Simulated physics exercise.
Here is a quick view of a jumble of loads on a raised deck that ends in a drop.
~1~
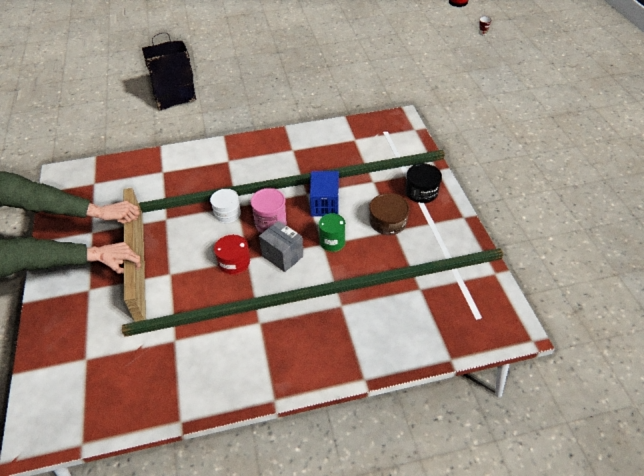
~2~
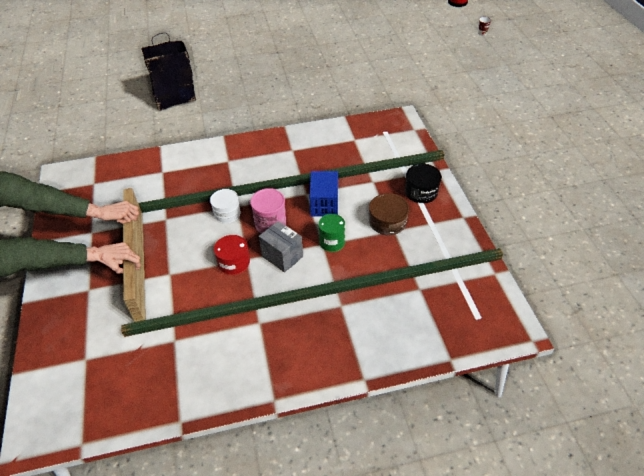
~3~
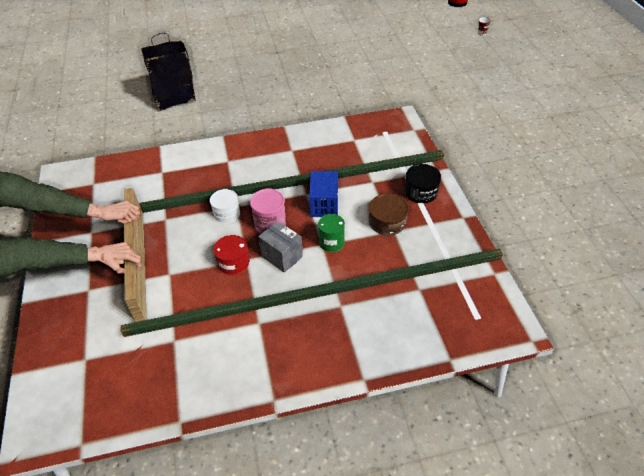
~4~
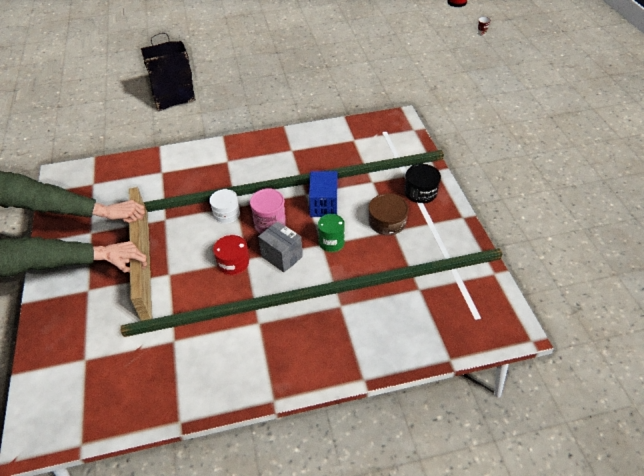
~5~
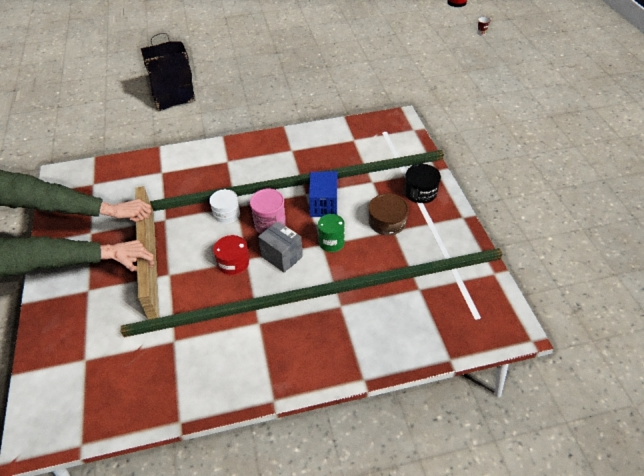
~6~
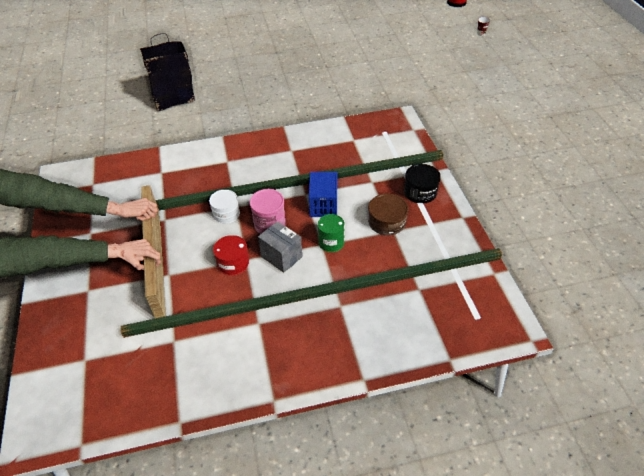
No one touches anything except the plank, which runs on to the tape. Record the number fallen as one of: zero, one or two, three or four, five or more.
Lost: One or two.
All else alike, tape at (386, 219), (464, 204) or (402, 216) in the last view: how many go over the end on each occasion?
So, reaching the ground: 0, then 8, then 1.
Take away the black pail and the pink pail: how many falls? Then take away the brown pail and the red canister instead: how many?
Result: 1, then 1.
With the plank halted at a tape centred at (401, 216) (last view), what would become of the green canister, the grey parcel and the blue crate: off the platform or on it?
The green canister keeps its place, the grey parcel keeps its place and the blue crate keeps its place.
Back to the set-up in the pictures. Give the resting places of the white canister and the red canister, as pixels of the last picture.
Going in order: First (419, 168), then (446, 214).
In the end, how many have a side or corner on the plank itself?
The figure is 3.
A little later, none off yet; black pail at rest near (422, 184); brown pail at rest near (388, 215); blue crate at rest near (324, 194).
Next, none off yet; black pail at rest near (422, 184); brown pail shifted a little near (399, 210); blue crate shifted about its own width near (345, 188).
Later still, none off yet; black pail shifted about its own width near (441, 179); brown pail shifted about its own width near (421, 205); blue crate shifted well along near (407, 176).
When it is over, the number that fall off is one or two; down, green canister and black pail.
